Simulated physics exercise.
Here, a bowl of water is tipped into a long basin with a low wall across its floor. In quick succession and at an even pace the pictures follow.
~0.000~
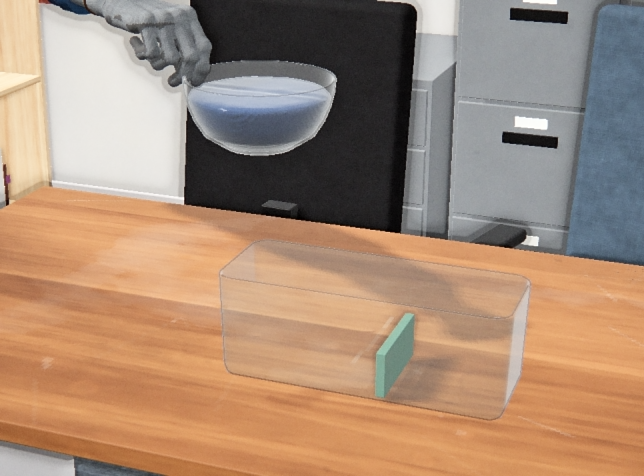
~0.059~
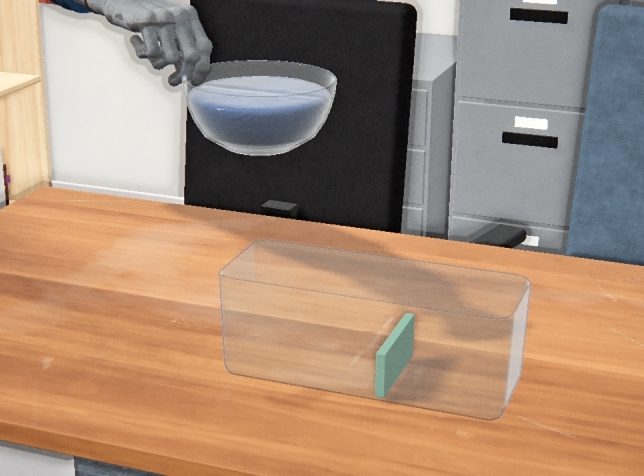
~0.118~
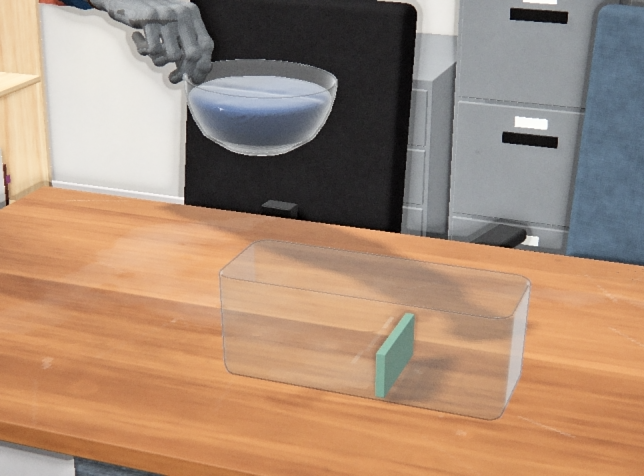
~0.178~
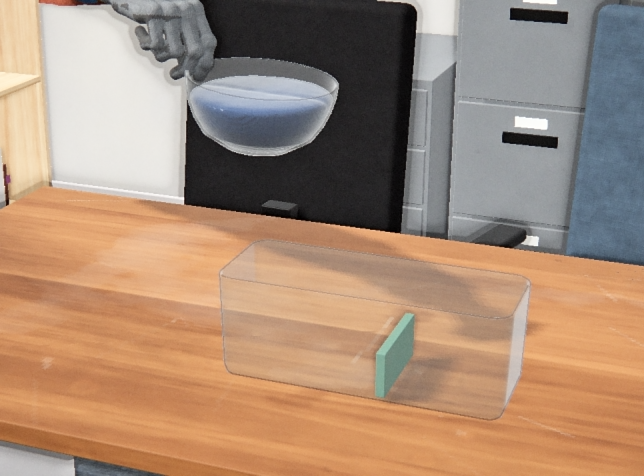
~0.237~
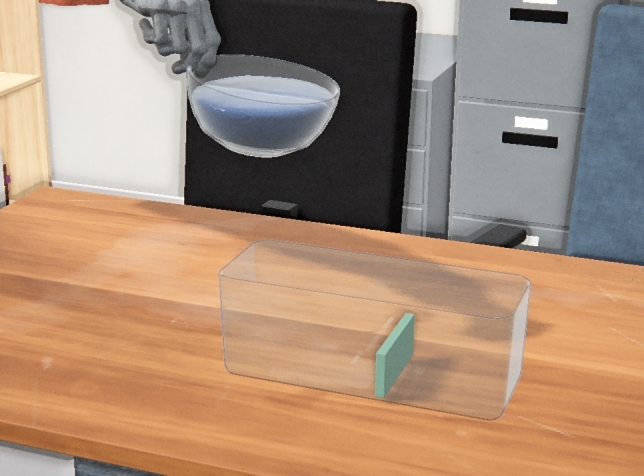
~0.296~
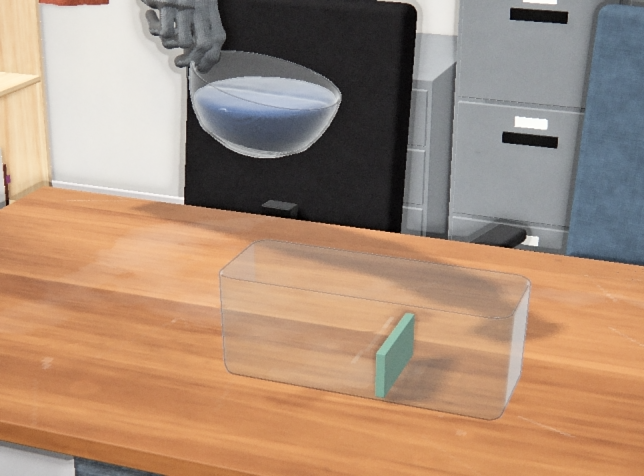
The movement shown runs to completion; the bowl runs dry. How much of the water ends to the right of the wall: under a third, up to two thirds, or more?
I expect what gathers right of the wall to fall within one third to two thirds.
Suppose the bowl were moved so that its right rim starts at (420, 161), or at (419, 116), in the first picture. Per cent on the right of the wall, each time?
90 and 85 per cent.
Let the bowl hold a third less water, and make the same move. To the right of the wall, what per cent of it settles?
The share comes to roughly 10 per cent.
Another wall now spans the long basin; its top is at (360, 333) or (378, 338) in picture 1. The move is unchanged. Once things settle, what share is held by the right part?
Record: Case 1 near 75 %, case 2 near 60 %.
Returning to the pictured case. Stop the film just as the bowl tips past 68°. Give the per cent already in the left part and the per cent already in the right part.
The left part holds close to 5 per cent, the right part close to 15.
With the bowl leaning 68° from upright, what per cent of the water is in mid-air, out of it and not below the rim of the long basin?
Roughly 40 %.
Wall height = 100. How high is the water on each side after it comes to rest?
The left side ends up close to 40, the right side close to 50.
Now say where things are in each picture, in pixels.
The first frame shows tilt 0°; pouring edge (331, 86); surface from (197, 85) to (329, 99); the long basin's rim runs from (237, 258) to (522, 300); the wall's top is at (396, 334).
The second frame shows tilt 1°; pouring edge (331, 87); surface from (197, 86) to (329, 99).
The third frame shows tilt 2°; pouring edge (332, 90); surface from (198, 85) to (329, 101).
The fourth frame shows tilt 5°; pouring edge (333, 94); surface from (199, 85) to (330, 101).
The fifth frame shows tilt 9°; pouring edge (334, 99); surface from (201, 84) to (331, 102).
The sixth frame shows tilt 14°; pouring edge (335, 106); surface from (203, 86) to (335, 103).
After 0.74 s the tilt is 68° and 41 per cent is still to pour, 6 is left of the wall and 13 right of it.
After 1.07 s the tilt is 102° and 1 per cent is still to pour, 46 is left of the wall and 44 right of it.
After 1.41 s the tilt is 109° and 0 per cent is still to pour, 53 is left of the wall and 44 right of it.
After 1.78 s the tilt is 109° and 0 per cent is still to pour, 53 is left of the wall and 44 right of it.
In the end 53 per cent lies left of the wall, 44 right of it and 3 outside.
